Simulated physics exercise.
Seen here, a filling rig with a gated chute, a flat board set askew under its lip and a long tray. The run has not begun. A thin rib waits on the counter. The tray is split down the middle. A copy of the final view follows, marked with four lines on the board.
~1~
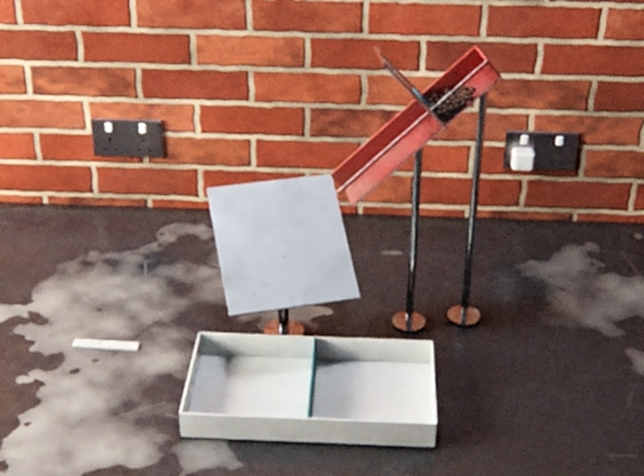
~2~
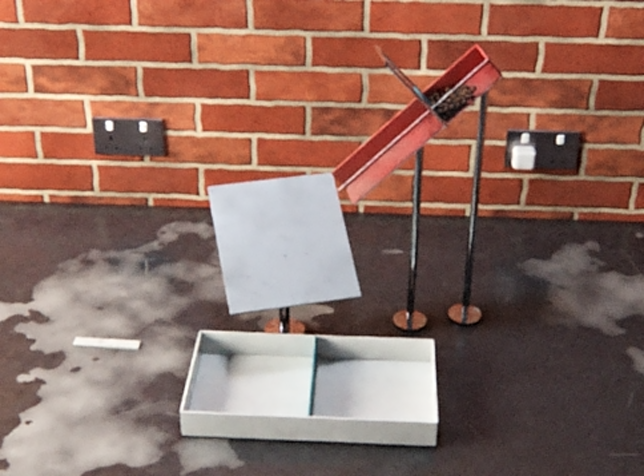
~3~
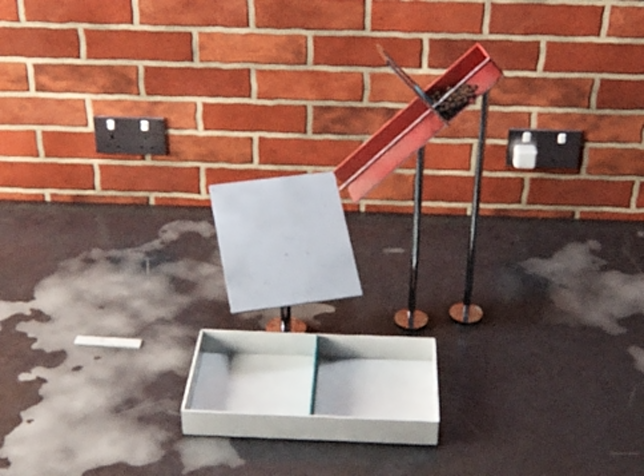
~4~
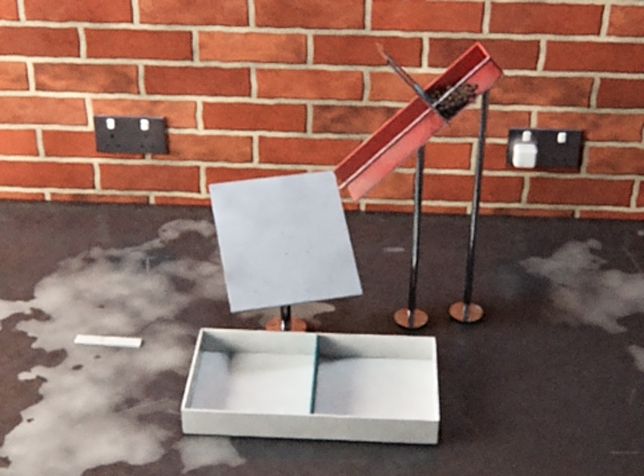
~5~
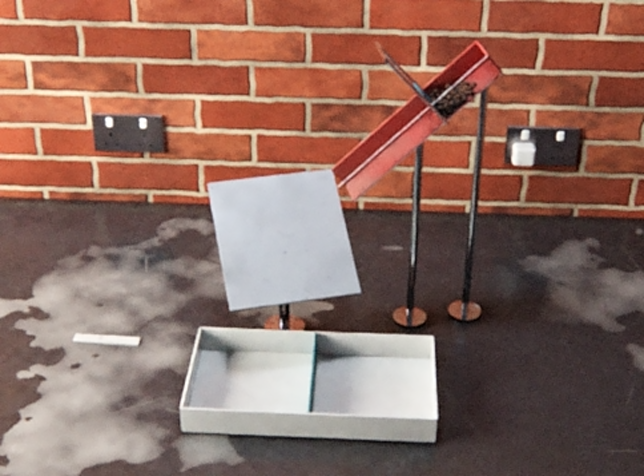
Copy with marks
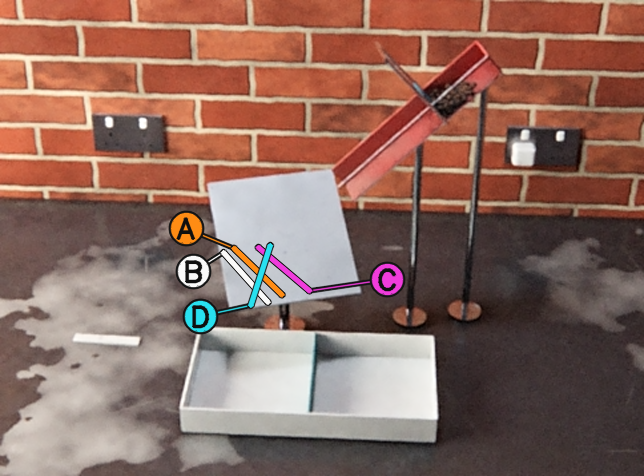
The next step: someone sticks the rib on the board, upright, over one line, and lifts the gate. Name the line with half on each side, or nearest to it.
Choose A.
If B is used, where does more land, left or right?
The left half.
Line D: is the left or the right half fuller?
The left half.
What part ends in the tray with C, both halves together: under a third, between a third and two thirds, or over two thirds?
Over two thirds.
On the marked copy, line A from (233, 248) to (282, 294); line B from (223, 252) to (267, 302); line C from (258, 247) to (309, 290); line D from (270, 245) to (250, 305).
For line A, of what is caught, about half in the left half, about half in the right.
For line B, of what is caught, most in the left half, a small part in the right.
For line C, of what is caught, a small part in the left half, most in the right.
For line D, of what is caught, most in the left half, a small part in the right.
